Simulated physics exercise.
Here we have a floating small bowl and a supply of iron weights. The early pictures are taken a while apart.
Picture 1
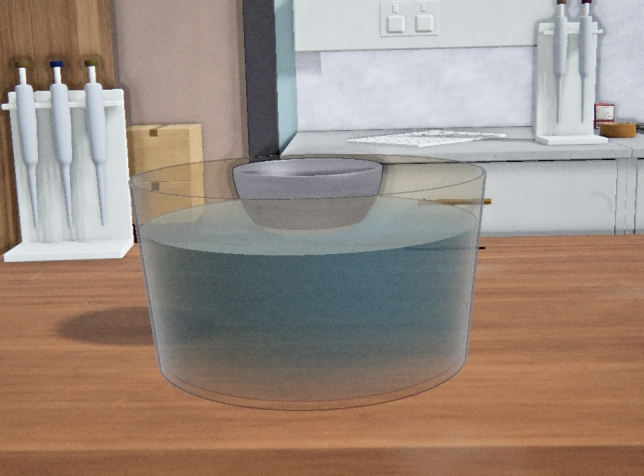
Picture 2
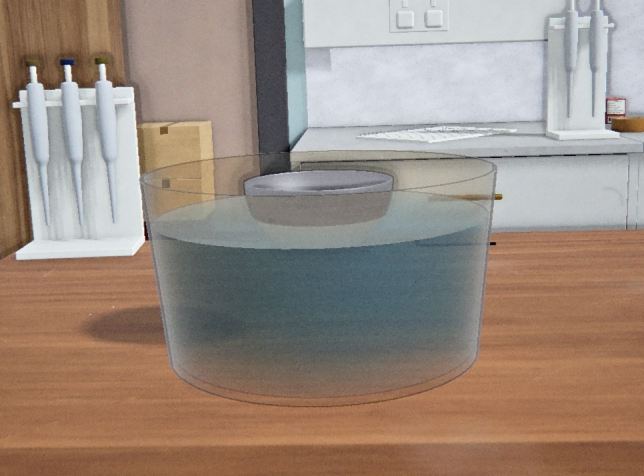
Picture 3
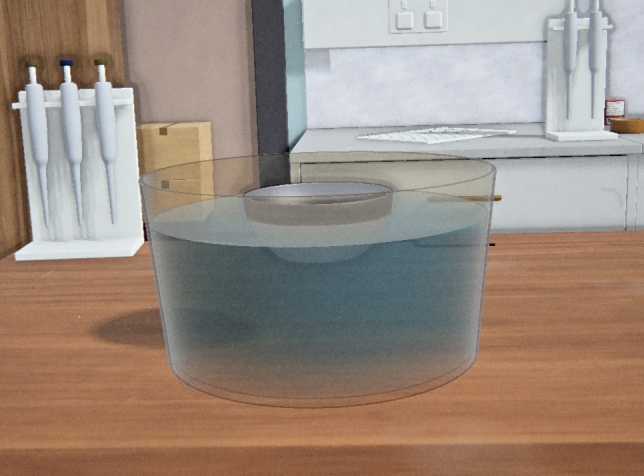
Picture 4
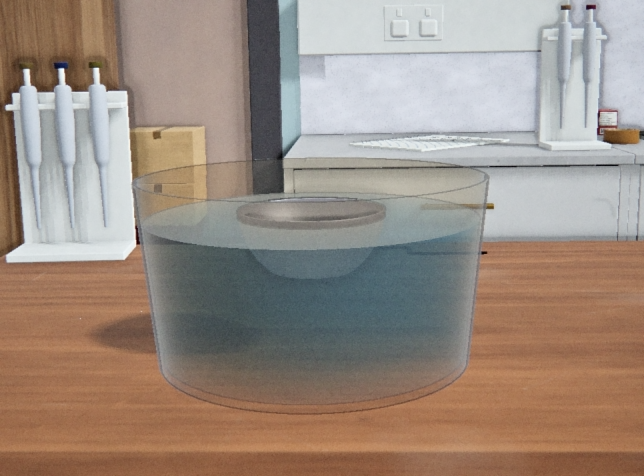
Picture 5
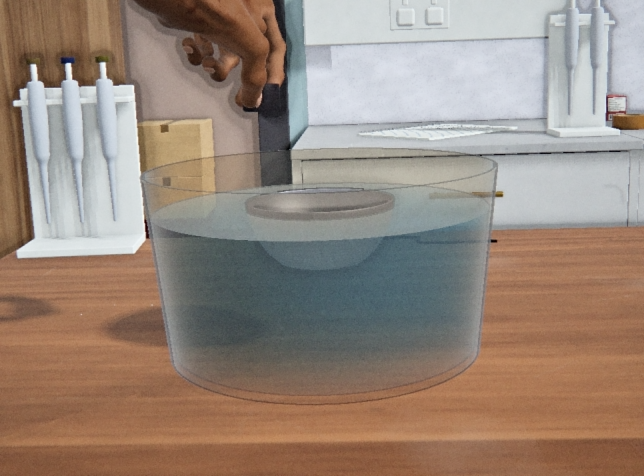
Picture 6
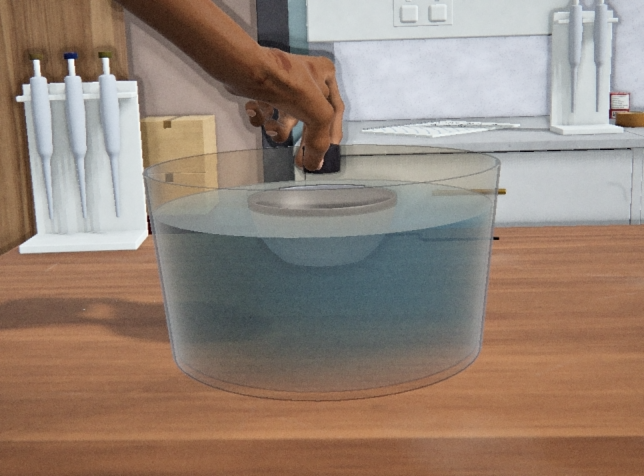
A hand reached in from the upper left and lowered toward a small bowl floating in a clear tub of water, after the bowl had sunk lower by stages until its rim sat near the surface.
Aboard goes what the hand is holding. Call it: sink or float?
Sink.
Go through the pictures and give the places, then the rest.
In the first picture, small bowl (308, 169) empty; most of its side above the surface.
In the second picture, small bowl (319, 182) with one aboard; about half of its side above the surface.
In the third picture, small bowl (318, 194) with two aboard; about a third of its side above the surface.
In the fourth picture, small bowl (311, 211) with three aboard; hardly any of its side above the surface.
In the fifth picture, small bowl (320, 202) with three aboard; hardly any of its side above the surface; the next iron weight in the hand at (261, 98).
In the sixth picture, small bowl (323, 198) with three aboard; hardly any of its side above the surface; the next iron weight in the hand at (321, 159).
Soon after, the iron weight is in and the small bowl dips.
Later, water pours in over its edge.
In the end, the small bowl lies on the bottom with its load.
